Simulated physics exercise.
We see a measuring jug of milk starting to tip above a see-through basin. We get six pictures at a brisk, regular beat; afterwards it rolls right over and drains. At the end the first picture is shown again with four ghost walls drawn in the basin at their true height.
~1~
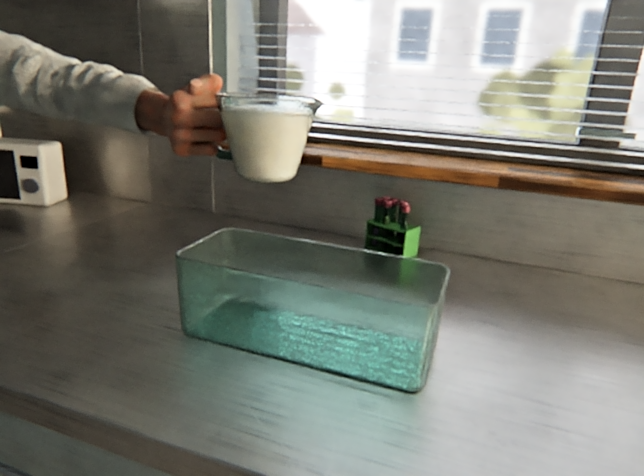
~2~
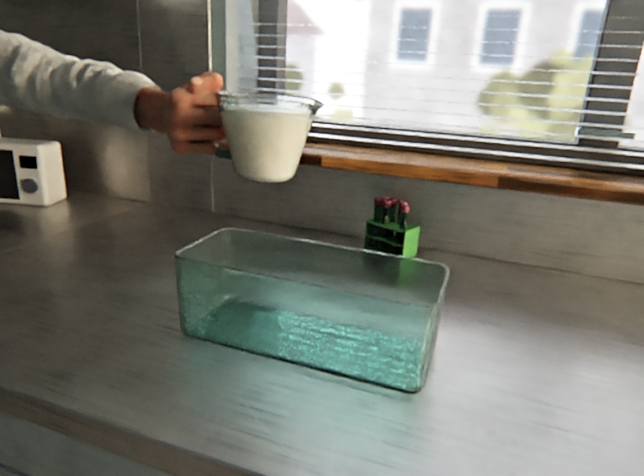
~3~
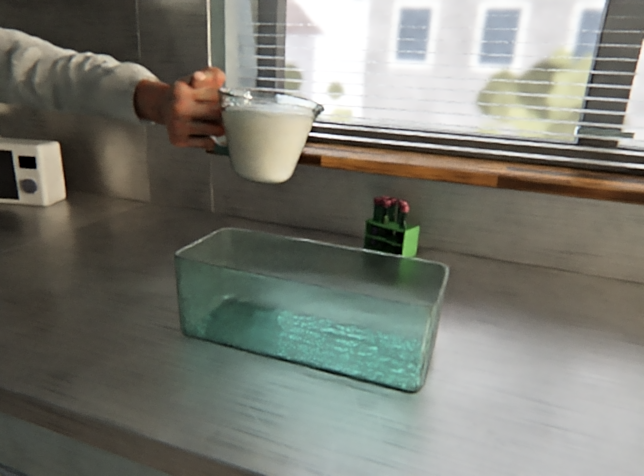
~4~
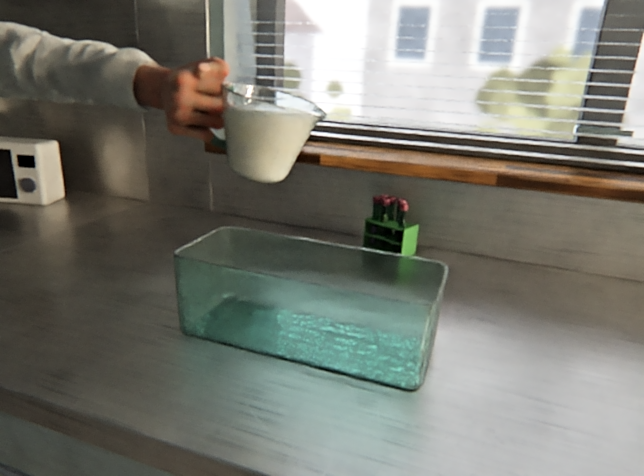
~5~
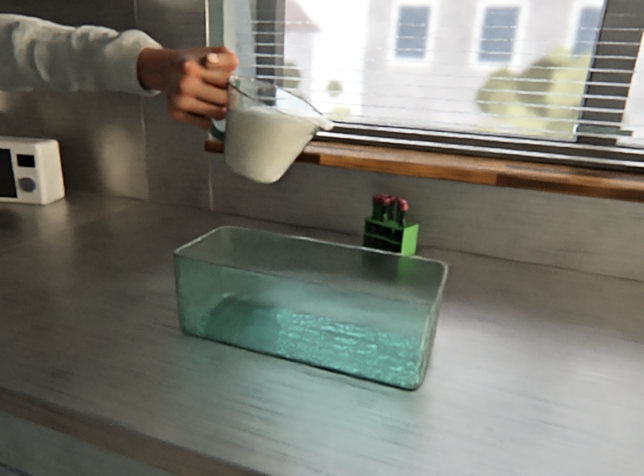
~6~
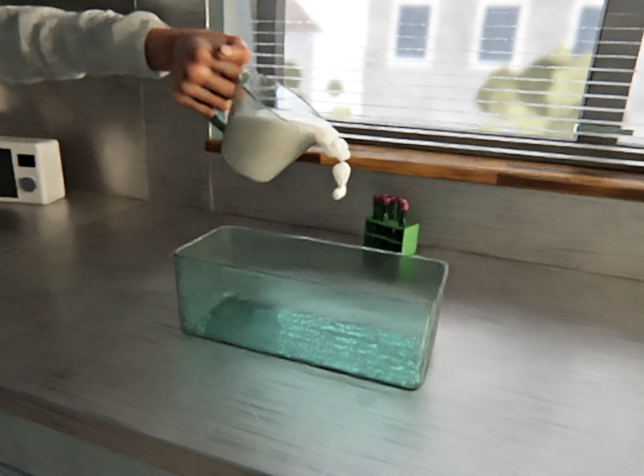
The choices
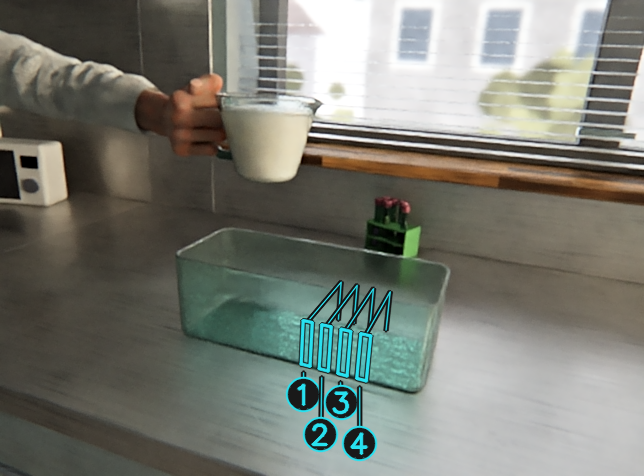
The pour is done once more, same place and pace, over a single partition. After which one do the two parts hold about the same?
Take 3.
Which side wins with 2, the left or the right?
The right one.
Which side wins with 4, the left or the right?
The left side.
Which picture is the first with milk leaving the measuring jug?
In picture 5.
On the marked copy, 1 at (303, 372); 2 at (321, 377); 3 at (340, 382); 4 at (359, 387).
For place 1, about 7 % ends left of the wall and 92 % right of it.
For place 2, about 19 % ends left of the wall and 80 % right of it.
For place 3, about 50 % ends left of the wall and 49 % right of it.
For place 4, about 86 % ends left of the wall and 12 % right of it.
